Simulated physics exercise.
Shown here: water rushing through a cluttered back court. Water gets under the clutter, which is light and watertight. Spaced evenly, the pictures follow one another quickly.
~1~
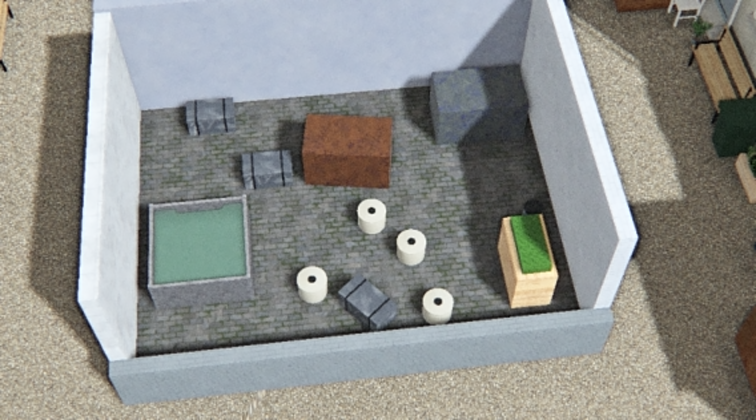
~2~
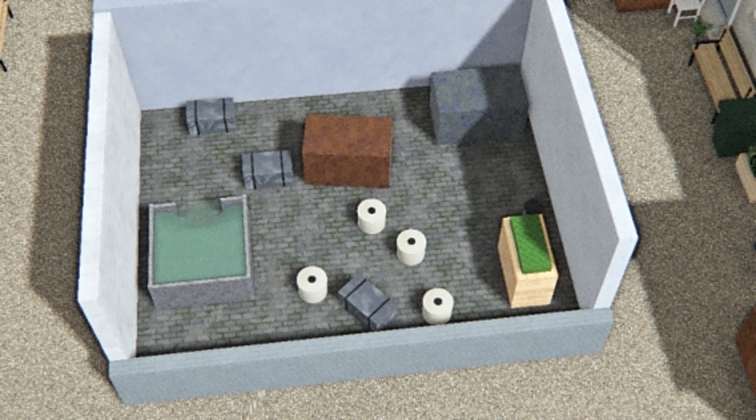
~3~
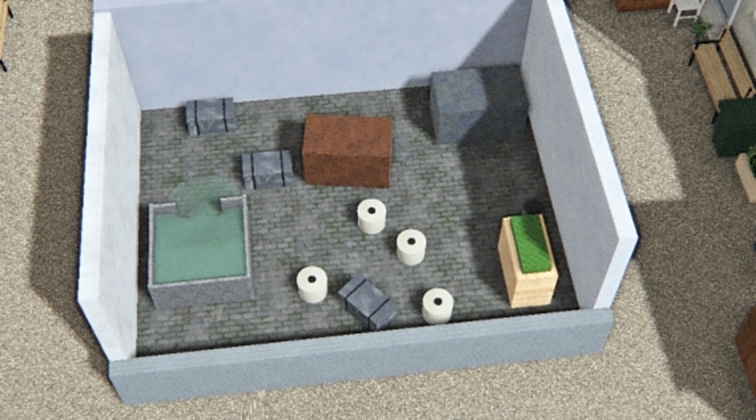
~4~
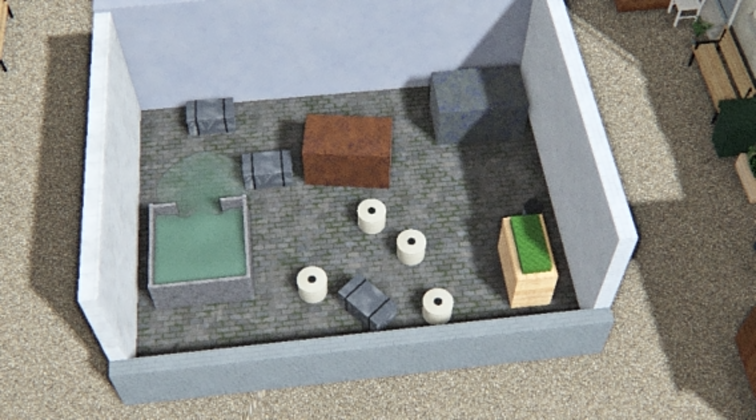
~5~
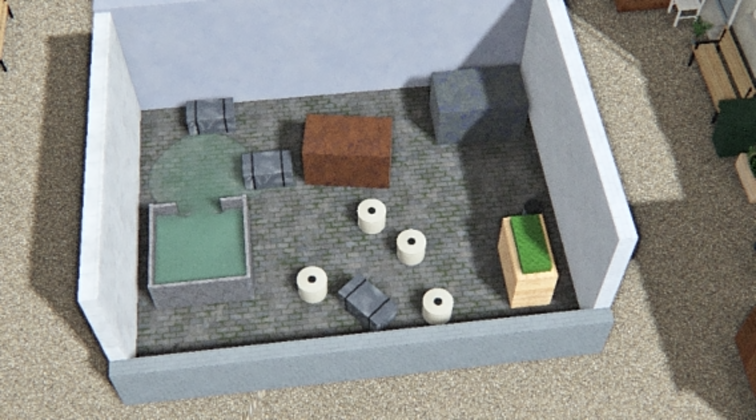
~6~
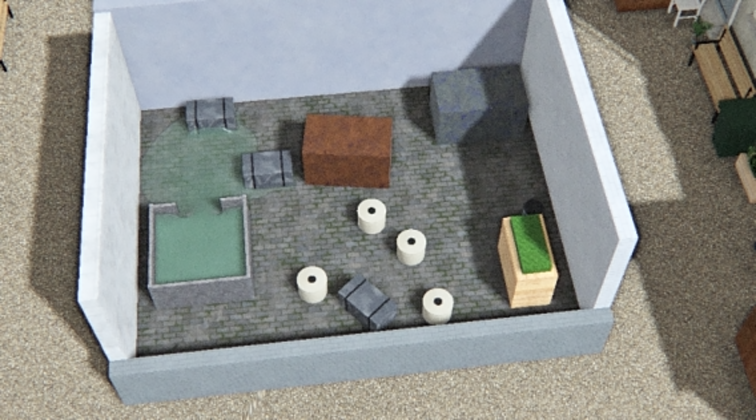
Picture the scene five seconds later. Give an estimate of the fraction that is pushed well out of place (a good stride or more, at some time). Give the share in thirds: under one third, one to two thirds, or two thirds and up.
So the part that moves far is short of the one-third mark.
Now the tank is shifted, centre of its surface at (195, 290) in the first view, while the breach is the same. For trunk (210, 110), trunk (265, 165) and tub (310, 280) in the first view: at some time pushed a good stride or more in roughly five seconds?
In order: Went well off, went well off, remained close by.
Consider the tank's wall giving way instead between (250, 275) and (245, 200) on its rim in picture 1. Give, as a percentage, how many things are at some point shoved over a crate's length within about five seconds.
I'd say near 60 %.
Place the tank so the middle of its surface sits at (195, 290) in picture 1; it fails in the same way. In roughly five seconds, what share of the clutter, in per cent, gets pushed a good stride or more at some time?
My reckoning says roughly 20 percent.
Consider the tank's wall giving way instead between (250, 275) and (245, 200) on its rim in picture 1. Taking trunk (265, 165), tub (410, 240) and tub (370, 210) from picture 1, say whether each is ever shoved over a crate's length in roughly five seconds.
The first: Never got that far; the second: Got that far; the third: Got that far.
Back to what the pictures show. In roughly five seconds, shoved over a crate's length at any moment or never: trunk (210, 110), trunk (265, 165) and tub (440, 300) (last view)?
Object by object as listed: Got well clear, then kept nearby, then kept nearby.
A moment on, 0 of 8 are well off their spots; 0 afloat.
Next, 0 of 8 are well off their spots; 1 afloat.
Later, 1 of 8 are well off their spots; 0 afloat.
In the end, 1 of 8 are well off their spots, and 1 have been at some point; 0 afloat.
